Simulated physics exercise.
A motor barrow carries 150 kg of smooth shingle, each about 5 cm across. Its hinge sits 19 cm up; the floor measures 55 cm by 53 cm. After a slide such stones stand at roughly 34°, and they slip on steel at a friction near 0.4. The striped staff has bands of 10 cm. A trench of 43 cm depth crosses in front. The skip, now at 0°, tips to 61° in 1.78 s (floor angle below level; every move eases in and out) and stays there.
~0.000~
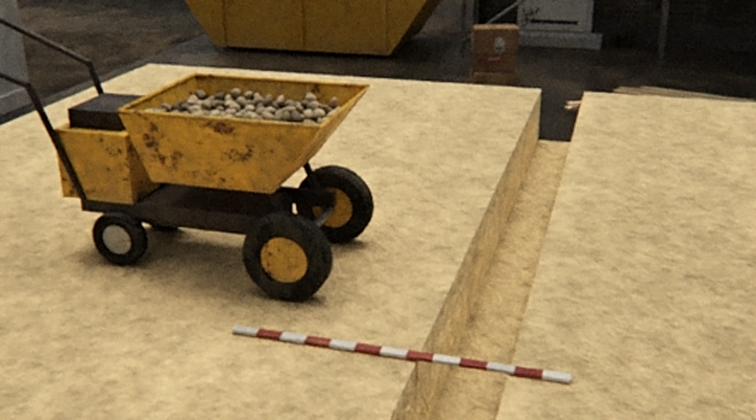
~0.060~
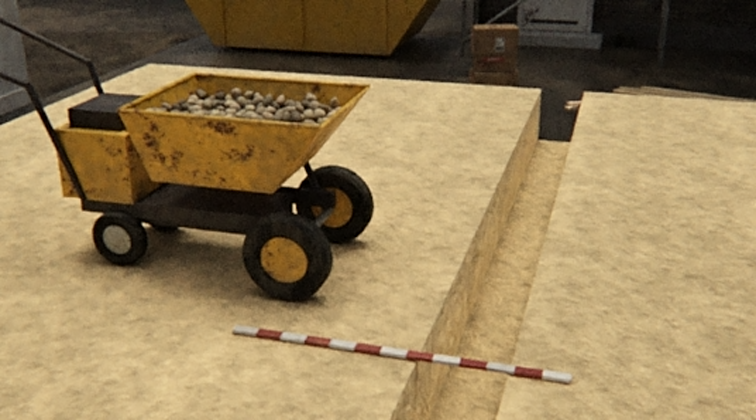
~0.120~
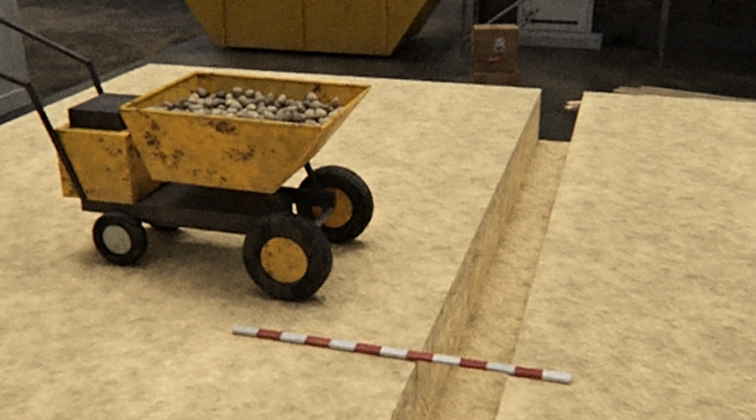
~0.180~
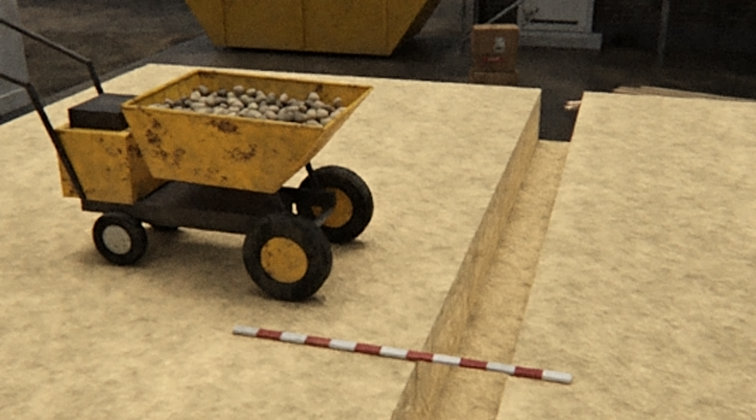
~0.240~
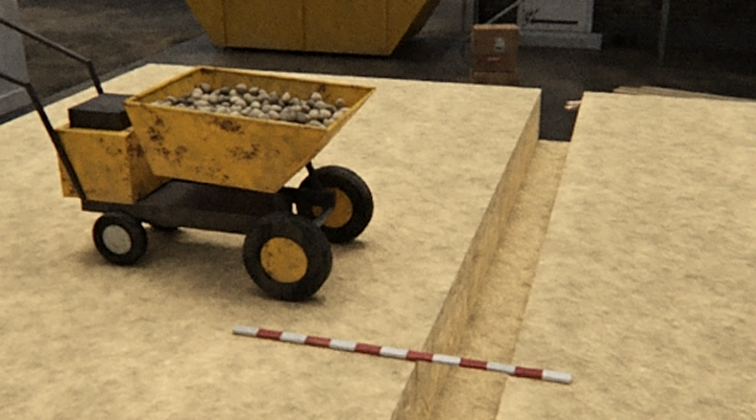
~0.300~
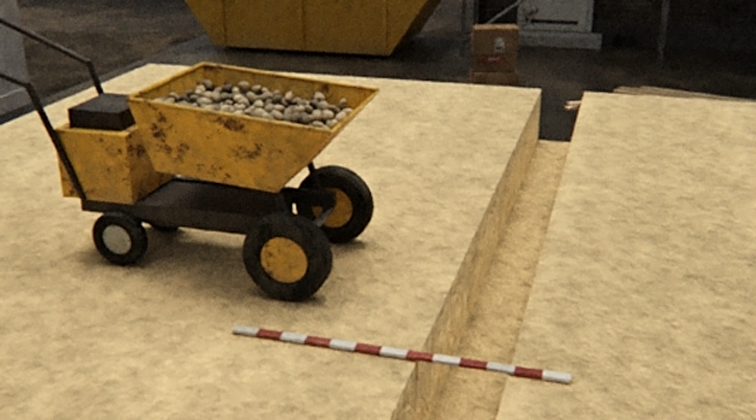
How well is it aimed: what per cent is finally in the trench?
Some 87 per cent of it.
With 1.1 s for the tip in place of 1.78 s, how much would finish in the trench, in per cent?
In that case some 80 per cent.
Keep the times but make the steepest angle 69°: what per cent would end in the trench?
Then about 95 per cent.
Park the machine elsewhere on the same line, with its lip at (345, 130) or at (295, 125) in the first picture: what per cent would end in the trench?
About 75 and 85 per cent.
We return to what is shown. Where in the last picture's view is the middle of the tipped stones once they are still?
Near (485, 357).
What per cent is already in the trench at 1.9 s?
Some 35 per cent.
After 1.3 s the floor is at 52°; 100 % in the skip; the foremost stones are at (431, 197).
After 1.9 s the floor is at 61°; 65 % in the skip, 1 % short of the trench, 34 % in the trench; the foremost stones are at (533, 306).
After 2.2 s the floor is at 61°; 41 % in the skip, 1 % short of the trench, 55 % in the trench, 3 % past the trench; the foremost stones are at (614, 315).
After 4.2 s the floor is at 61°; 10 % in the skip, 87 % in the trench, 3 % past the trench; the foremost stones are at (653, 312).
